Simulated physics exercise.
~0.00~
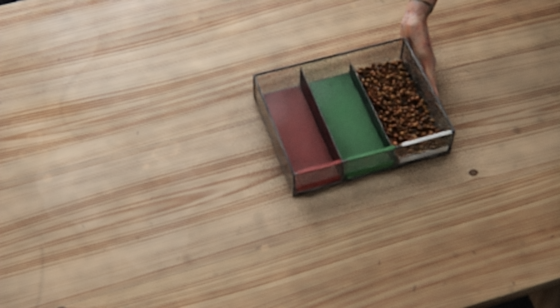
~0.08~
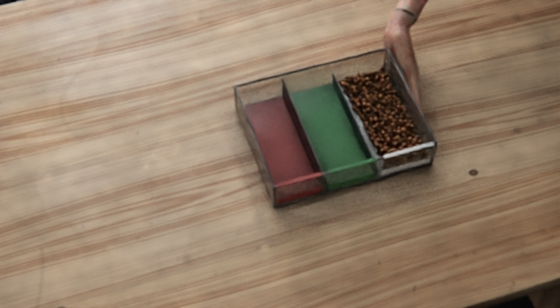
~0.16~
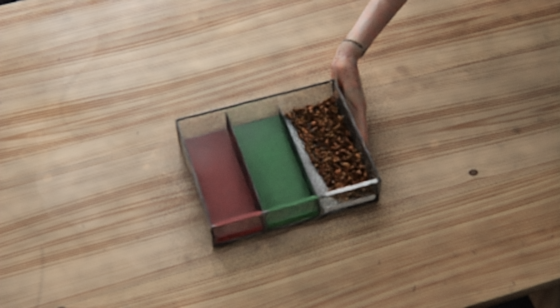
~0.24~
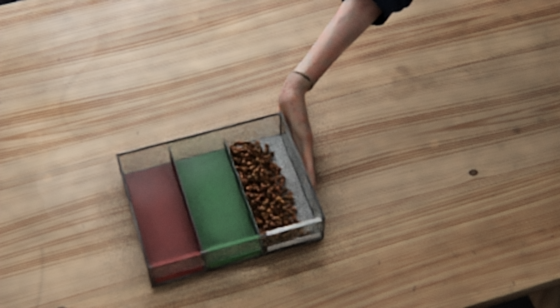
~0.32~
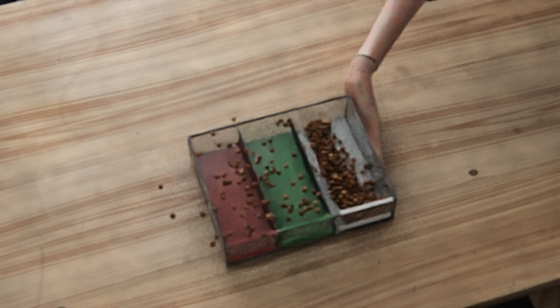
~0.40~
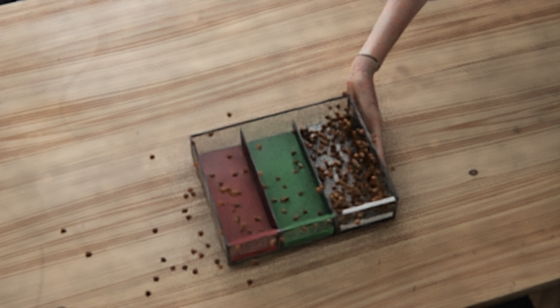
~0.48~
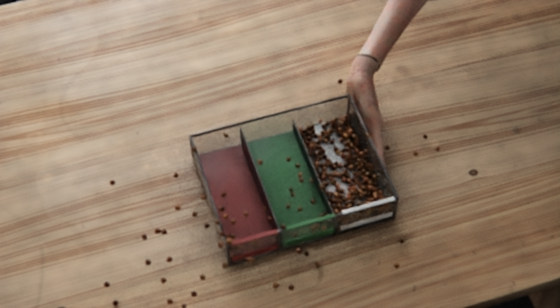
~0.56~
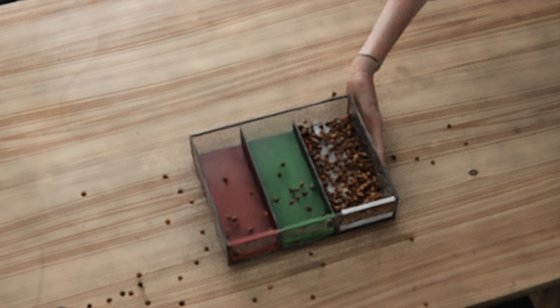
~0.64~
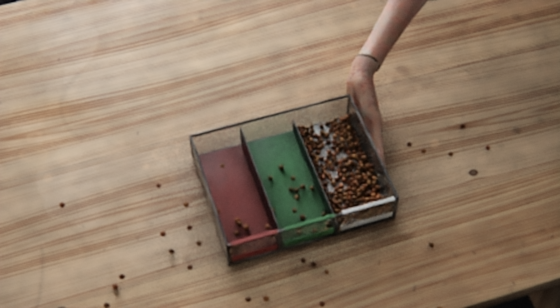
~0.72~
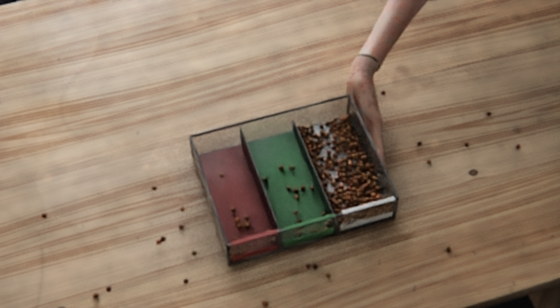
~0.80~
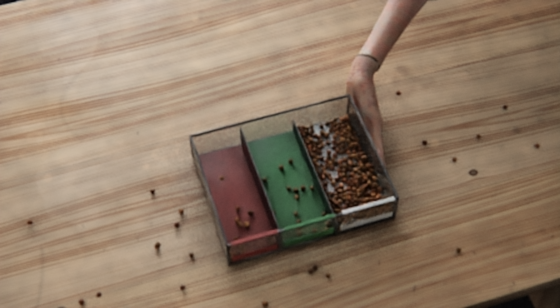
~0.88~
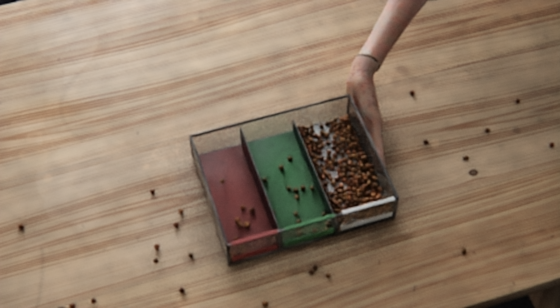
A hand slides a divided tray left, then jerks it right, scattering some brown balls outside.
